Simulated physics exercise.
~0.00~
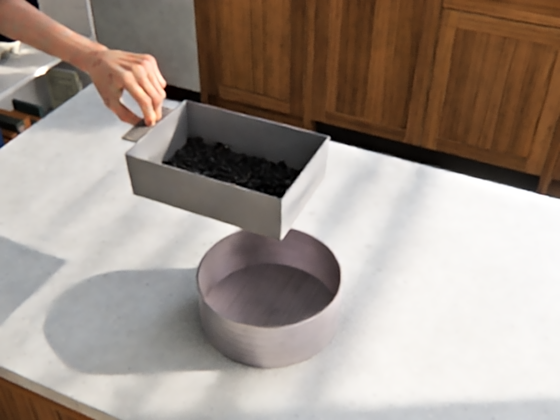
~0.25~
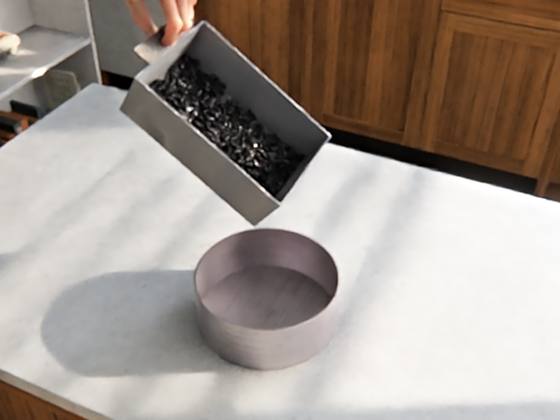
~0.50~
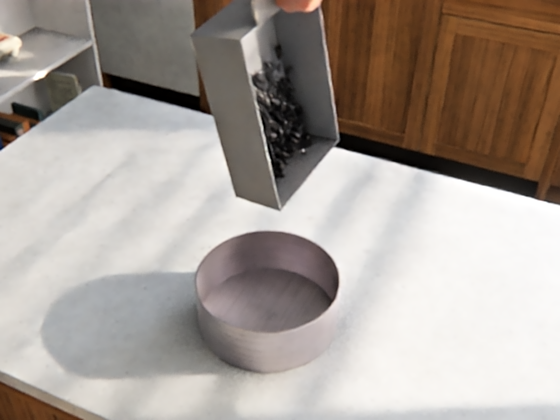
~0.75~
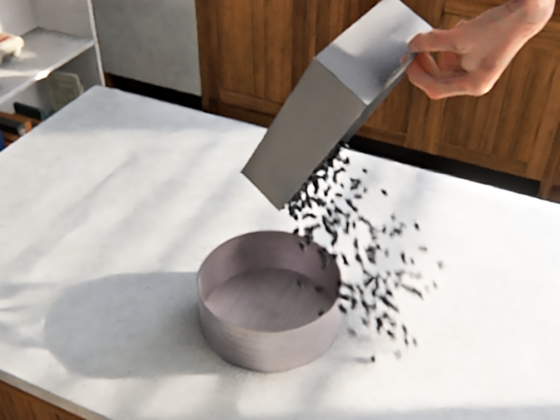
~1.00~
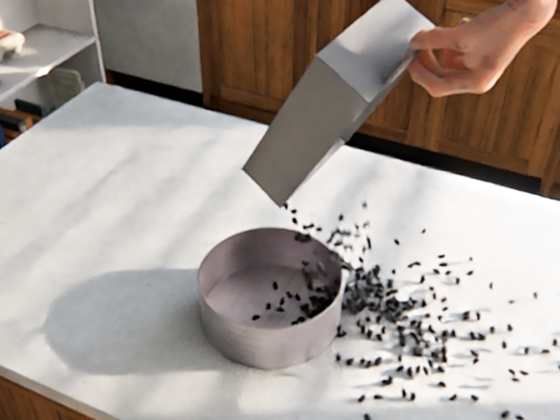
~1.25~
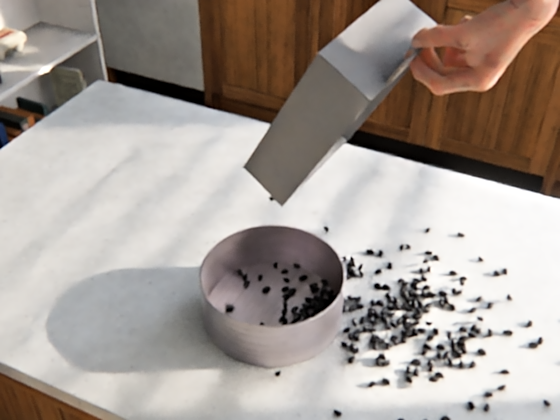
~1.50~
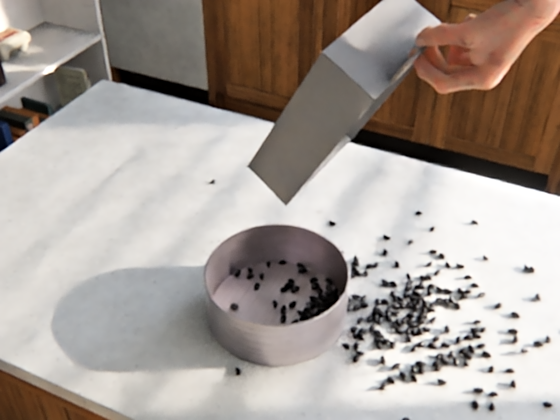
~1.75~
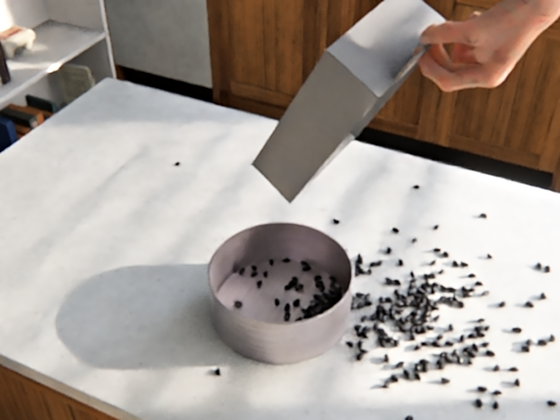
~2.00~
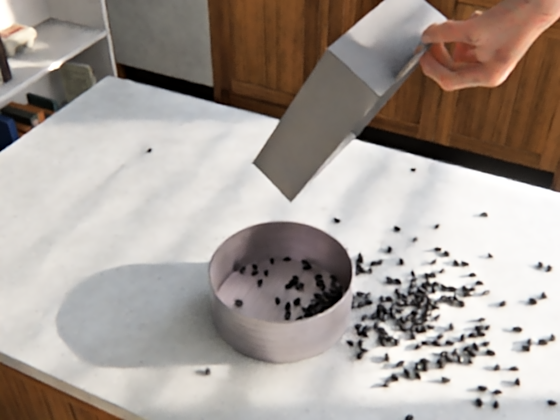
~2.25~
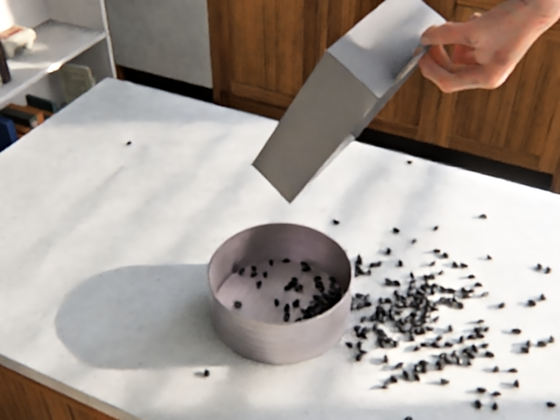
To begin with, a hand holds an open gray box of small black beans above a round, mauve-gray pot on a pale table, with wooden cabinets behind. The hand tips the box steadily while moving it to the right, and the beans slide toward its lower end. Once the box tilts past upright, they spill out in a scattered stream over the pot's right rim. Some drop inside, while many bounce and spread across the tabletop. The box stays tipped and empties, leaving a smaller portion in the pot and most beans strewn outside, mainly to the right.
